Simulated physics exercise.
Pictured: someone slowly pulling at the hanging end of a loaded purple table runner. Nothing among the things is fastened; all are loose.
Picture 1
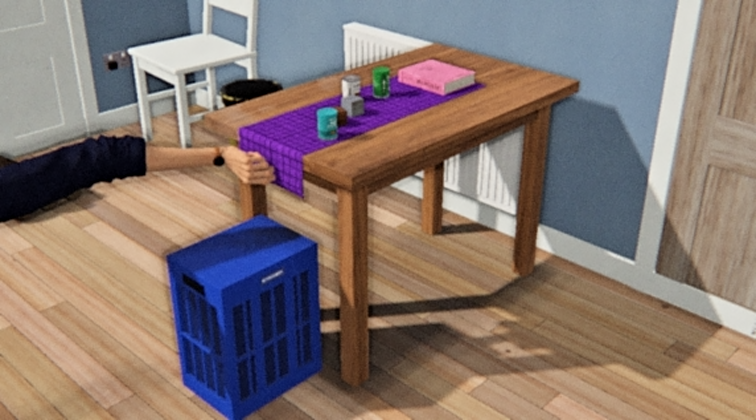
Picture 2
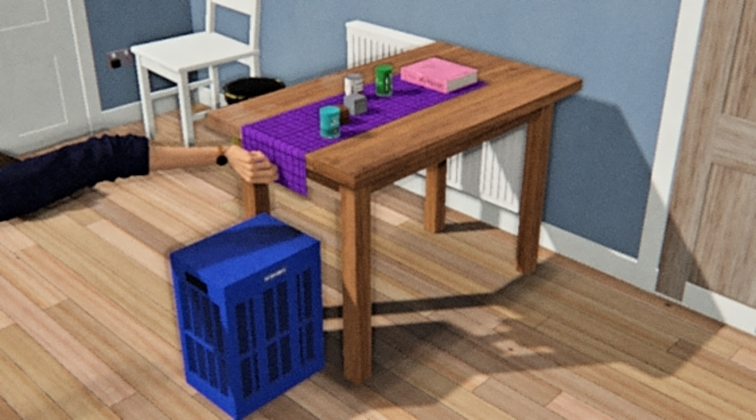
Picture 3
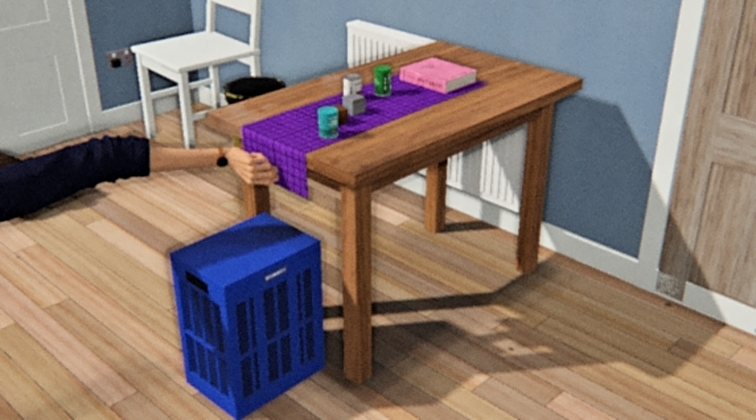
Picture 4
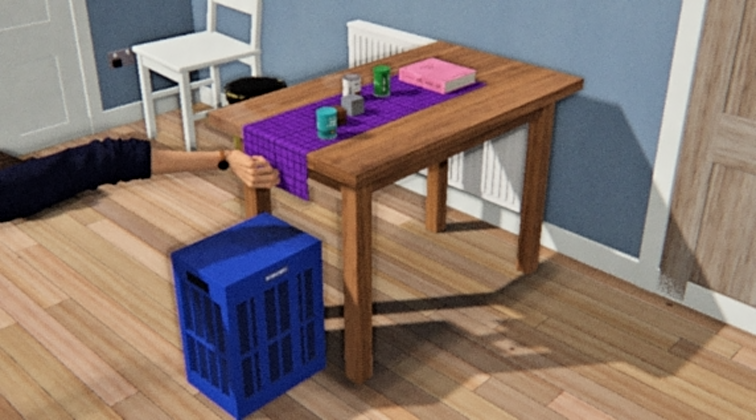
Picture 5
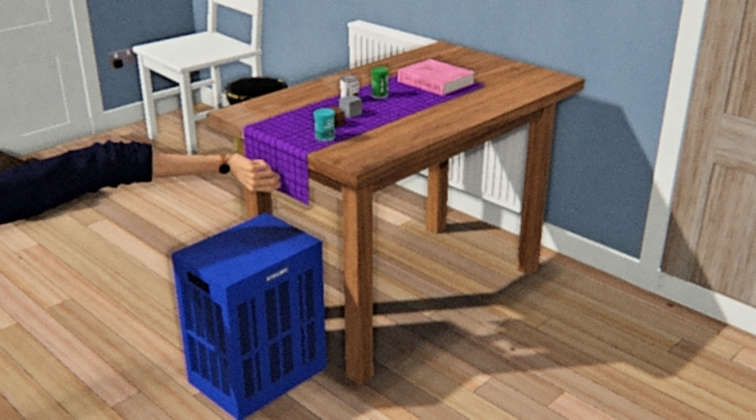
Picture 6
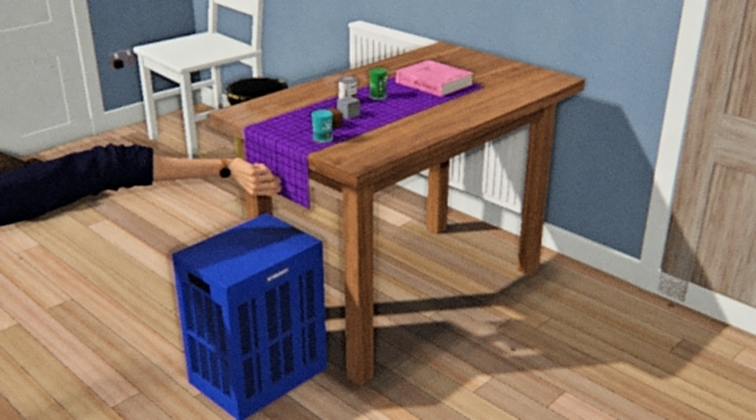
A hand slowly pulled the hanging end of a purple runner down over a blue crate, and the small cans and cubes on it crept slightly toward that edge of the wooden table.
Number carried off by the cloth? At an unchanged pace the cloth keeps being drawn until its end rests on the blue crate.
Count them up and you get one thing gone over the edge.
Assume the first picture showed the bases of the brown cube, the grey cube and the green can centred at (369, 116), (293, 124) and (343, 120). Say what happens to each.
Here's how it goes: The brown cube makes it through, the grey cube ends up down, and the green can makes it through.
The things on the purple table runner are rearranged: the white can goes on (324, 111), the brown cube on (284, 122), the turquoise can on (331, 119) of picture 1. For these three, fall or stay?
Each in turn: The white can stays aloft, the brown cube goes down, the turquoise can stays aloft.
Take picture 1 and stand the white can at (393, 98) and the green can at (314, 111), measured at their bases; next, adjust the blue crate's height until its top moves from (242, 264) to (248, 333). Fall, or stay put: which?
The white can stays put; the green can is lost.
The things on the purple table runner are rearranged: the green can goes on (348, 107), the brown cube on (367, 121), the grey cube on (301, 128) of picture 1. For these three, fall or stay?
Result - green can still up, brown cube still up, grey cube down.
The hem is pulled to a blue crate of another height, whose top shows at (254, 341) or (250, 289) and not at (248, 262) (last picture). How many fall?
You'd get 4 and then 2.
Early on, hem on the crate; all still up.
Midway, hem on the crate; turquoise can gone.
Finally, hem on the crate; turquoise can gone. Over the edge go one.
